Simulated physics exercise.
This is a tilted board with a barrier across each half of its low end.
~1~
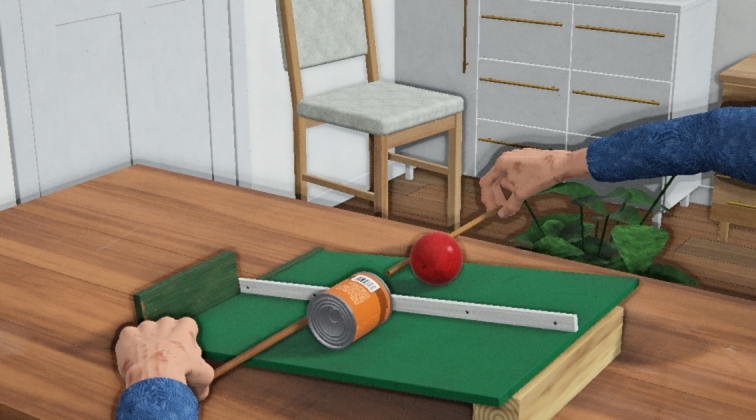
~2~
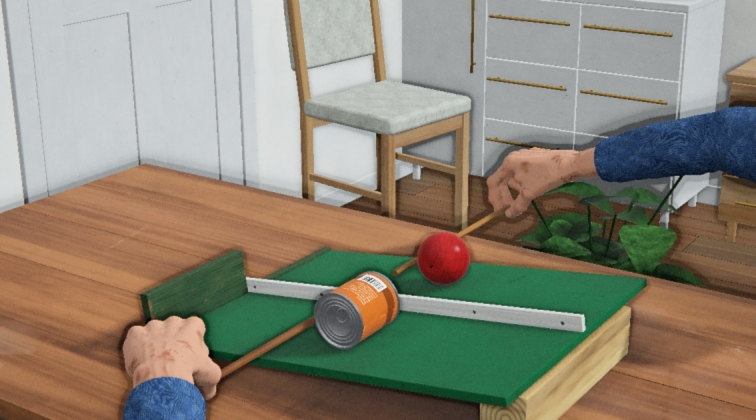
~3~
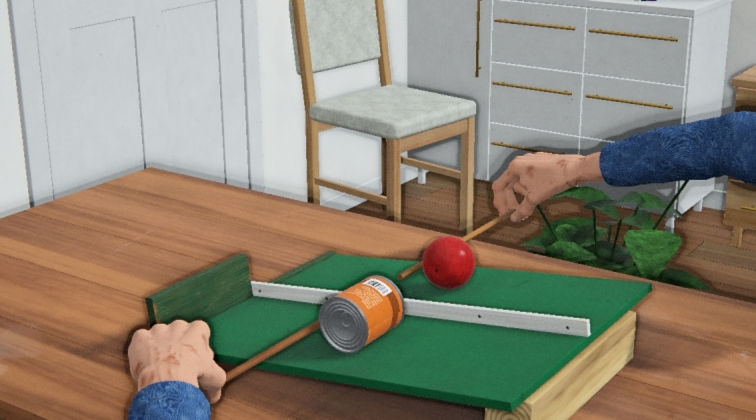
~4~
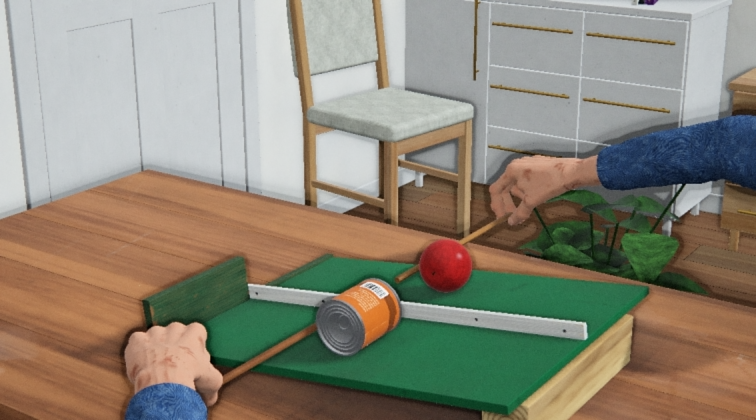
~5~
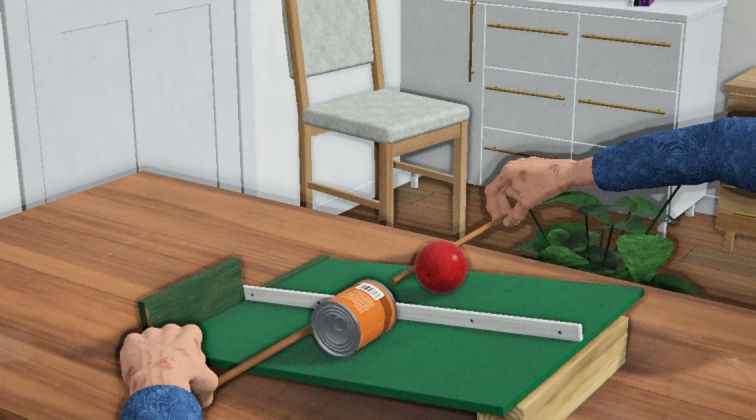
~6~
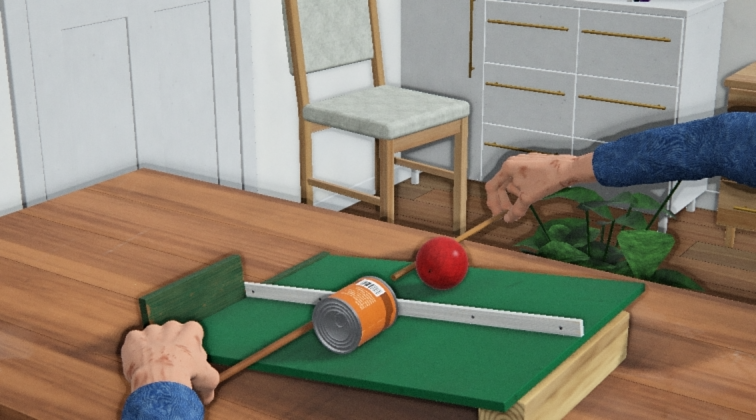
Two hands holding thin sticks against an orange tin and a red apple on a tilted green board, barely moving.
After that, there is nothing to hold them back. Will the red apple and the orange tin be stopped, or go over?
At the end, watch the red apple get past the strip, watch the orange tin get blocked by the strip.
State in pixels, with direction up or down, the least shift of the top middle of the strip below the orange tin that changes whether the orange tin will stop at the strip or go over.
Shift: Approx. 32 px, direction down.
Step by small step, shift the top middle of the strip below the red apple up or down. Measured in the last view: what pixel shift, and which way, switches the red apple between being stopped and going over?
Up, by around 8 pixels.
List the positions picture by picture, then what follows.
The first frame shows held back by the sticks; red apple (436, 259); orange tin (350, 310); board (387, 290).
The second frame shows held back by the sticks; orange tin (358, 310); board (395, 290).
The third frame shows held back by the sticks; red apple (448, 263); board (400, 294).
The fourth frame shows held back by the sticks; orange tin (359, 317); board (397, 297).
The fifth frame shows held back by the sticks; red apple (441, 267); board (392, 298).
The sixth frame shows held back by the sticks; red apple (442, 263); orange tin (356, 314); board (393, 295).
Then, 0.60 s after the last picture, red apple rolling on the board near (359, 257); orange tin rolling on the board near (274, 305).
Then, 1.08 s after the last picture, red apple off the board near (212, 241); orange tin resting against the strip near (218, 298).
By the end, the red apple rolls off the board; the orange tin stops on the board, near (218, 298).
